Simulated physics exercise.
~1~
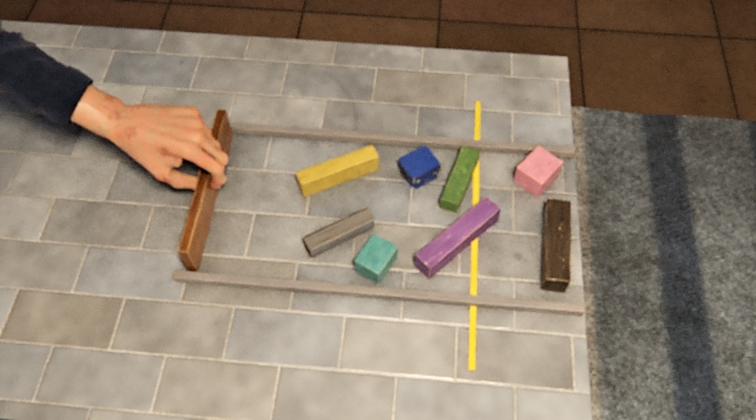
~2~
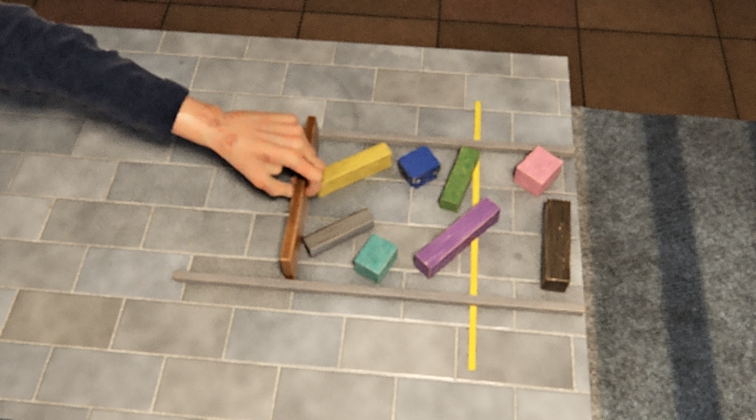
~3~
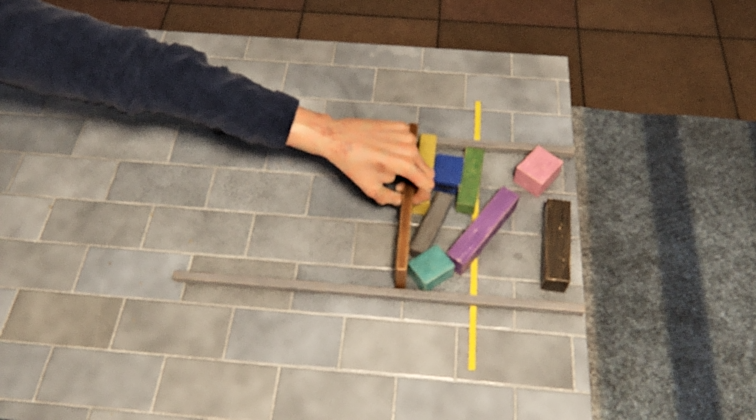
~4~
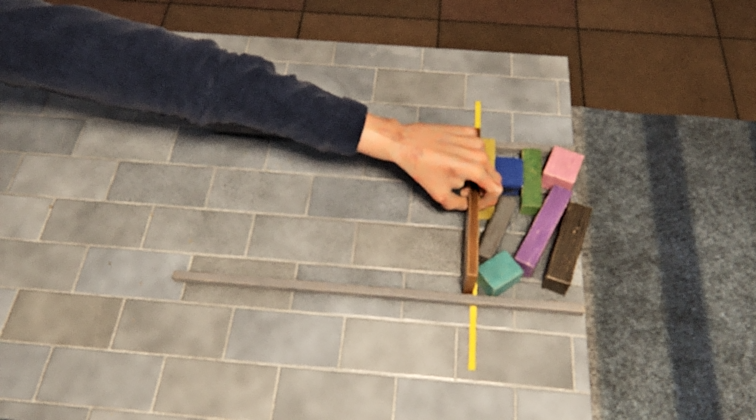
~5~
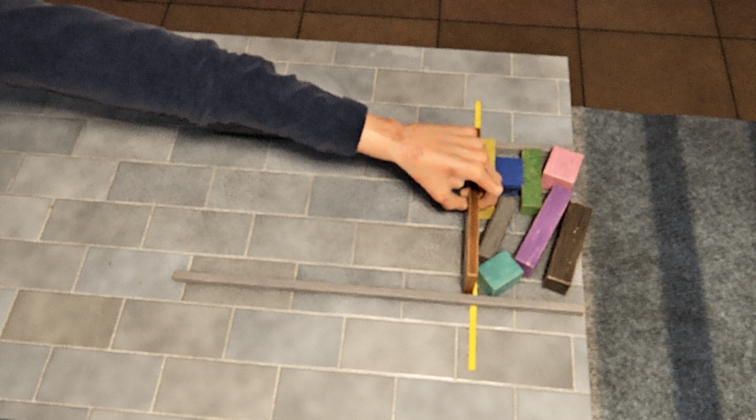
A hand slid a wooden board to the right between two thin rails, gathering scattered colorful blocks and bars into a tight cluster near the edge of the tiled surface, then stopped at the yellow tape with none of them fallen off.
